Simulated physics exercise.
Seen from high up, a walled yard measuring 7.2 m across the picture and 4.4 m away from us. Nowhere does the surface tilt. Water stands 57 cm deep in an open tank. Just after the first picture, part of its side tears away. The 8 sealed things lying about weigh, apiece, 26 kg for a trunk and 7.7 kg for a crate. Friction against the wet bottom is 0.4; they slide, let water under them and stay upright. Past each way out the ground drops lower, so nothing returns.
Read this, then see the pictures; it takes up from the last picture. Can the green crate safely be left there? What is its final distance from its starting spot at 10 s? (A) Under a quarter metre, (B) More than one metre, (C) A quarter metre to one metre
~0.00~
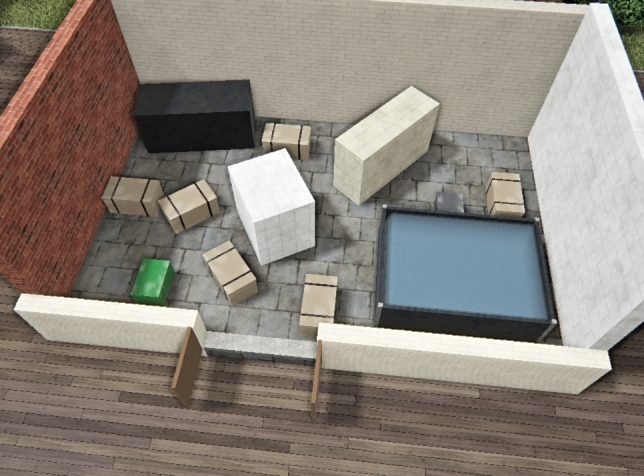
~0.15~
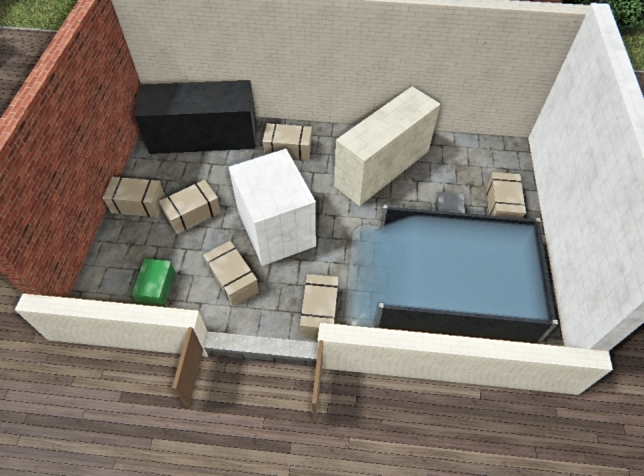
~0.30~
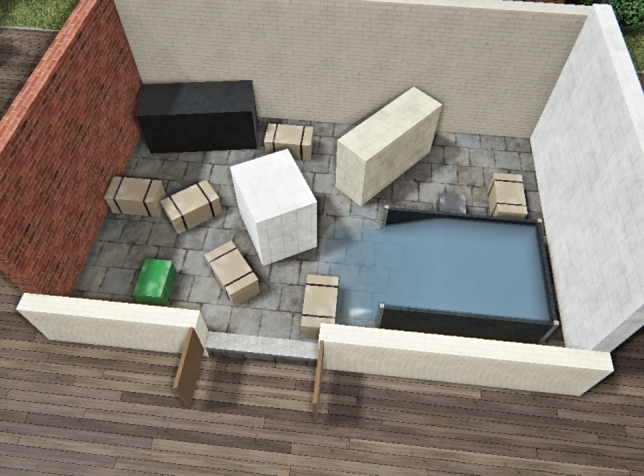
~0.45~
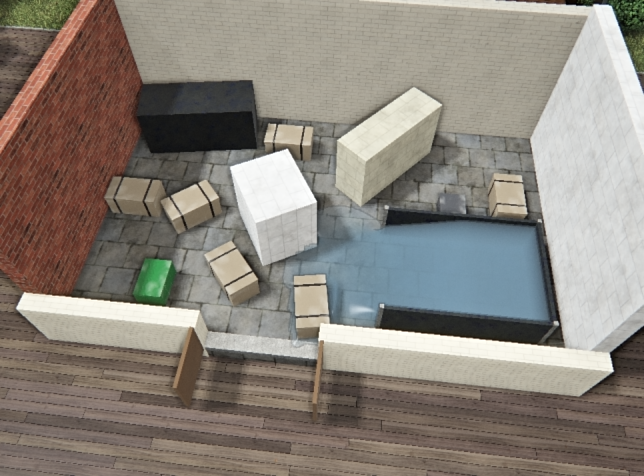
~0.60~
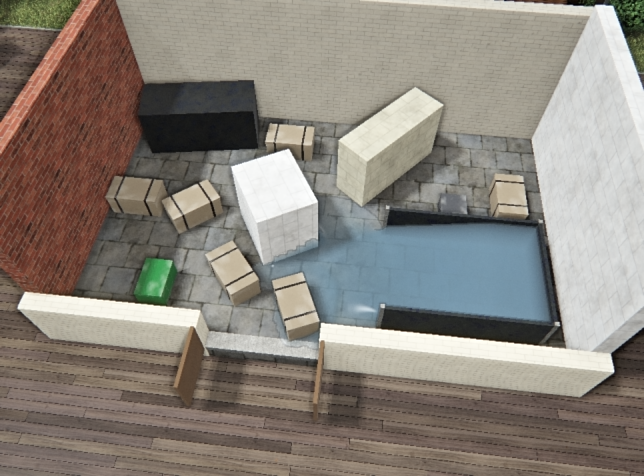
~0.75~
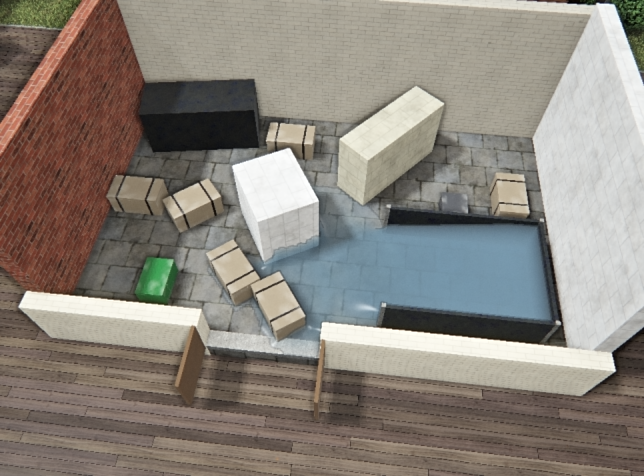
More than one metre (B).
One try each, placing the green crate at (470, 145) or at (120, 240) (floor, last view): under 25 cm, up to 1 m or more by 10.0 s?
At the first spot it shifts partway; at the second it winds up far off.
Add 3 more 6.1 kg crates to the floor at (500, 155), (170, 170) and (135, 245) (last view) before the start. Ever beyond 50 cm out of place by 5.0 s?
So that's within the threshold, within the threshold and beyond the threshold, in that sequence.
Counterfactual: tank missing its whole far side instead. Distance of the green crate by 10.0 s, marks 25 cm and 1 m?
I'd say the green crate scarcely moves.
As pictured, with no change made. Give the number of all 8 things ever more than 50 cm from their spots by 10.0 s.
I make that 5.
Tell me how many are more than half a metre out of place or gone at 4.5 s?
By my tally, 4.
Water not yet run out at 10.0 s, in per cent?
70 % or so.
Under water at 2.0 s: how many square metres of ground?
Roughly 16 m2.
After 2.0 s the green crate is near (84, 271), 1.0 m from its start, aground; 0 of 8 are out; 0 afloat.
After 4.5 s the green crate is near (106, 220), 1.3 m from its start, afloat; 0 of 8 are out; 5 afloat.
After 7.0 s the green crate is near (142, 149), 2.5 m from its start, afloat; 0 of 8 are out; 5 afloat.
After 10.0 s the green crate is near (183, 161), 2.2 m from its start, afloat; 0 of 8 are out; 6 afloat.
